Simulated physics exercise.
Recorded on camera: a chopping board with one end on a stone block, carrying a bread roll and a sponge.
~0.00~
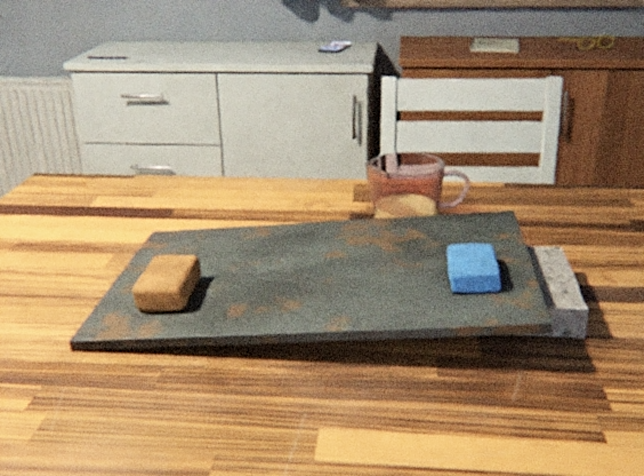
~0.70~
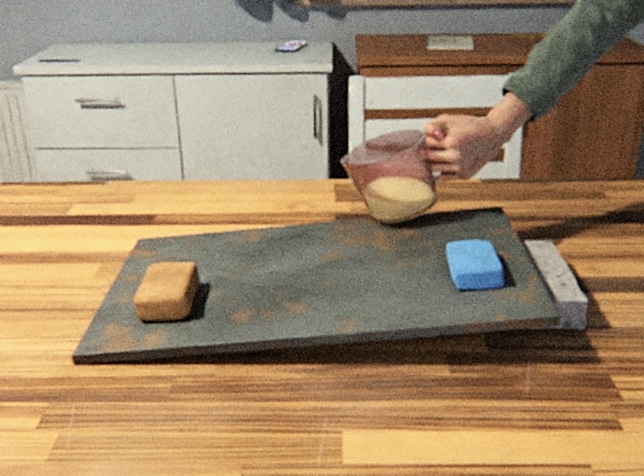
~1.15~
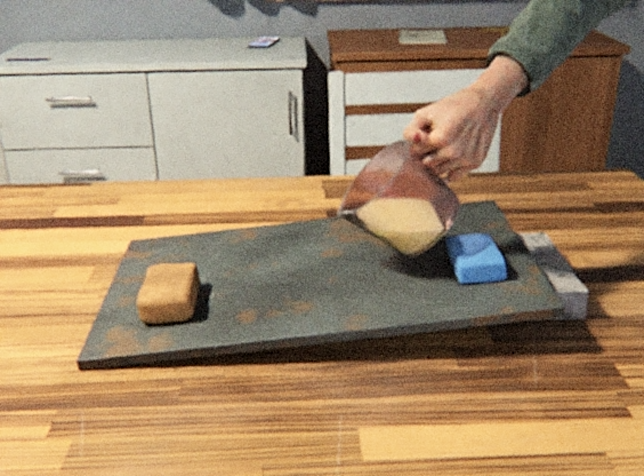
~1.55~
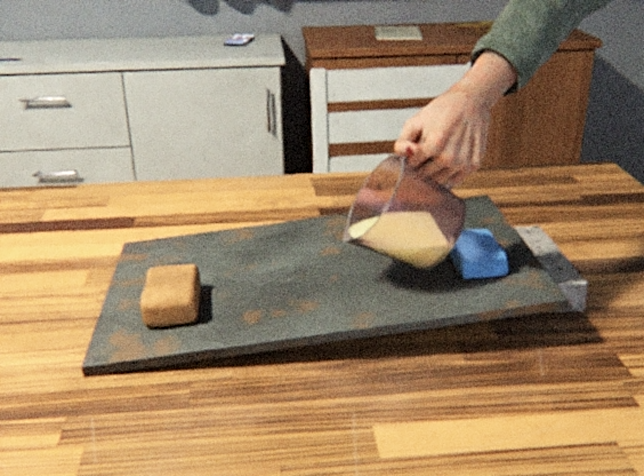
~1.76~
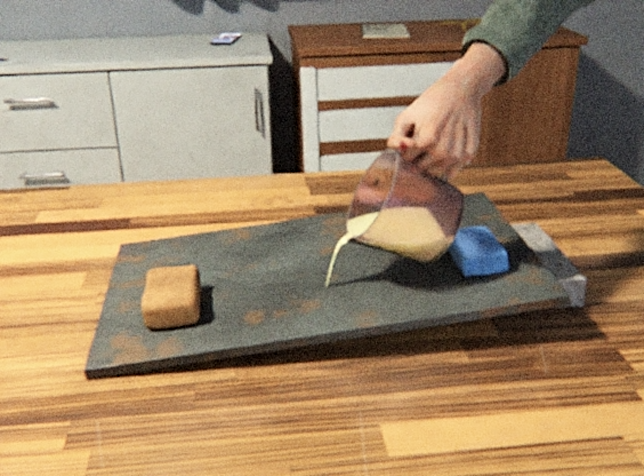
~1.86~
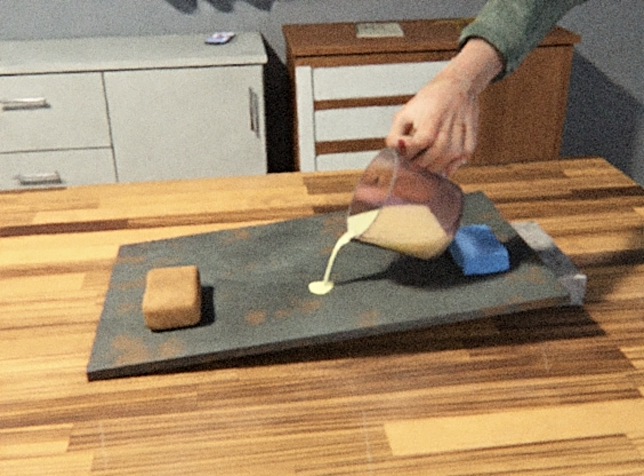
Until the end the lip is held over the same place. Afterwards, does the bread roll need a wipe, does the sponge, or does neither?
Bread roll - wet; sponge - dry.
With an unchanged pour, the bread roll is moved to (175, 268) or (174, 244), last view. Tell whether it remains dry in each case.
In case one it is hit by the spill, and in case two it keeps clear of the spill.
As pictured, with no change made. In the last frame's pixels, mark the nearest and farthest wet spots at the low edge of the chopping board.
The wet part runs from about (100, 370) to (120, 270).
Around 2.6 s, it runs down to the left; the bread roll is wet along its edge; the sponge is still dry.
Around 5.6 s, it runs down to the left and off the end; the bread roll is wet along its edge; the sponge is still dry.
Around 10.3 s, it runs down to the left and off the end; the bread roll is wet along its edge; the sponge is still dry.
